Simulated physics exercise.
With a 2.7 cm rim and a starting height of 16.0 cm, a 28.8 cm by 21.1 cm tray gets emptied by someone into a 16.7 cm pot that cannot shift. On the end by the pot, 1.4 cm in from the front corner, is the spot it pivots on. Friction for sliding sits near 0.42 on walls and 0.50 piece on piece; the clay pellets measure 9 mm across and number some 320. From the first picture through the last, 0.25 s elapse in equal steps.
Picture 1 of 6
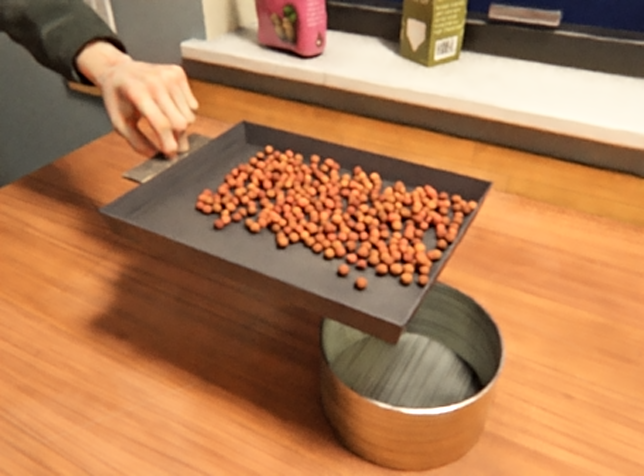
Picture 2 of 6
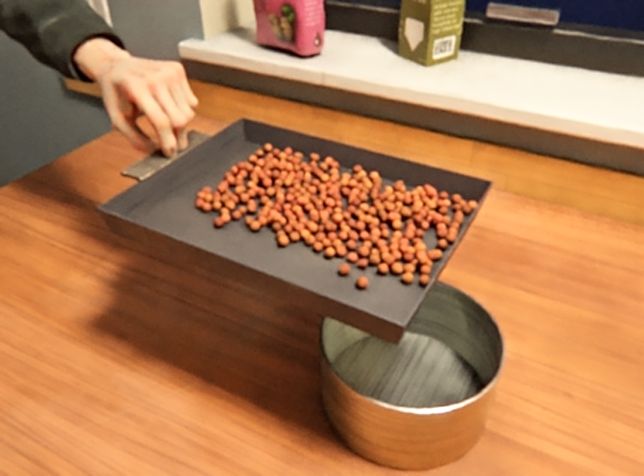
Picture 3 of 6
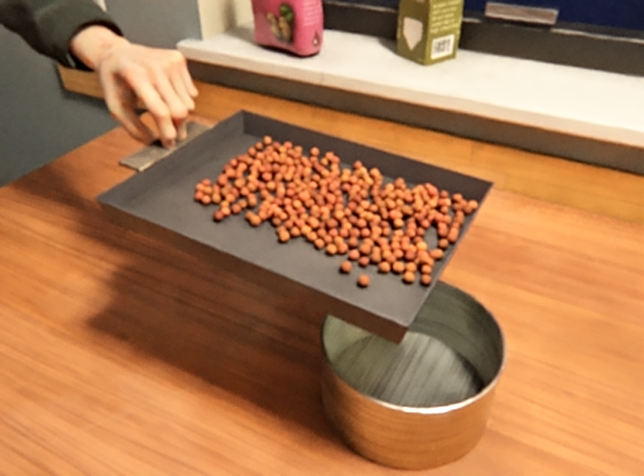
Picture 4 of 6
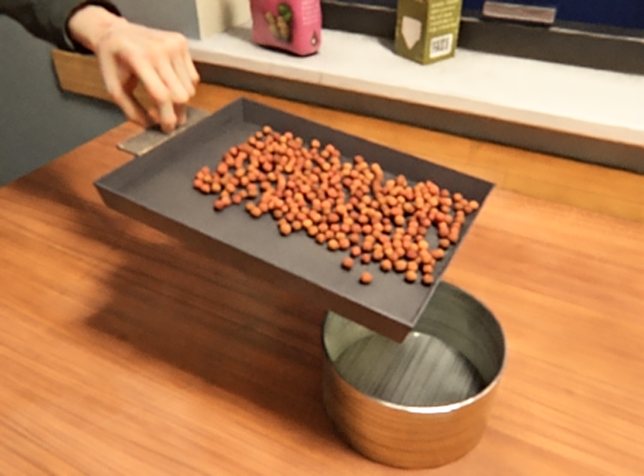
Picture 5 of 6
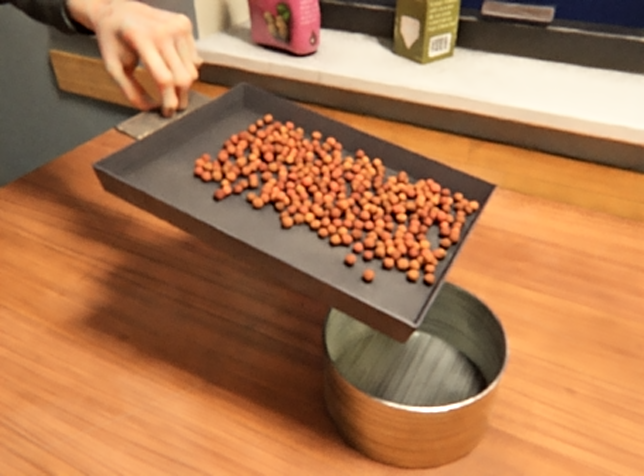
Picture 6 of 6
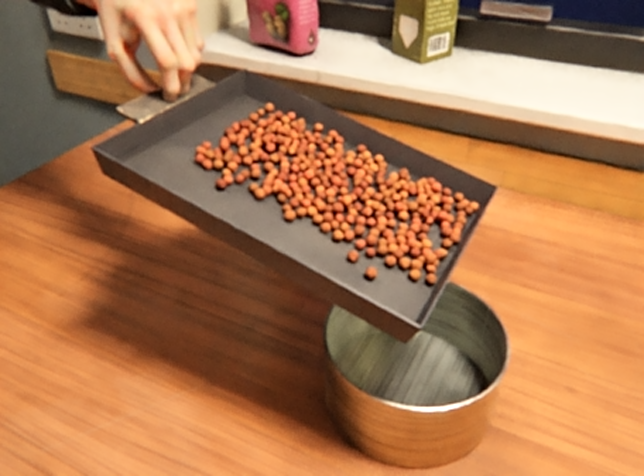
A dark rectangular tray, its handle gripped by a hand at upper left, tilts slowly on a wooden tabletop scene viewed from above at an angle. Reddish-brown round pellets lie spread across the tray, with a round metal pot below right and pink and green packages on a pale ledge behind. The hand lifts the left end gradually while the pellets barely shift and the camera stays still.
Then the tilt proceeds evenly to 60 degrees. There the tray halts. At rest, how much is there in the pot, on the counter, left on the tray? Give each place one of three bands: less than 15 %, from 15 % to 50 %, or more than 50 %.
Pot - less than 15 %; counter - less than 15 %; left on the tray - more than 50 %.
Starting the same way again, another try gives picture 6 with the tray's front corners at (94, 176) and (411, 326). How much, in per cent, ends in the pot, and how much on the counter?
Split: Pot = 0, counter = 10.
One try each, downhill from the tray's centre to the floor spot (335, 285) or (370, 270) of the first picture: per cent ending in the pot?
Approximately 0 percent, then 0 percent.
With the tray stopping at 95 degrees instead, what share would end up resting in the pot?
It would be near 35 per cent.
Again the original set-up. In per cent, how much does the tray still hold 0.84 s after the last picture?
It's roughly 100 percent.
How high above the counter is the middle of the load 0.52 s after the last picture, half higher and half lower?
Roughly 20 centimetres, give or take.
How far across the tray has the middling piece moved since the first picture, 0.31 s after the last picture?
Around 4 centimetres.
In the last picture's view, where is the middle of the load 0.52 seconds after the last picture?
Close to pixel (419, 184).
Then, 0.31 s after the last picture, tilt 37 degrees; the tray holds 100 %, the pot 0 %.
Then, 0.52 s after the last picture, tilt 52 degrees; the tray holds 100 %, the pot 0 %.
Then, 0.84 s after the last picture, tilt 60 degrees; the tray holds 100 %, the pot 0 %.
In the end, pot 0 %, counter 0 %, tray 100 %.
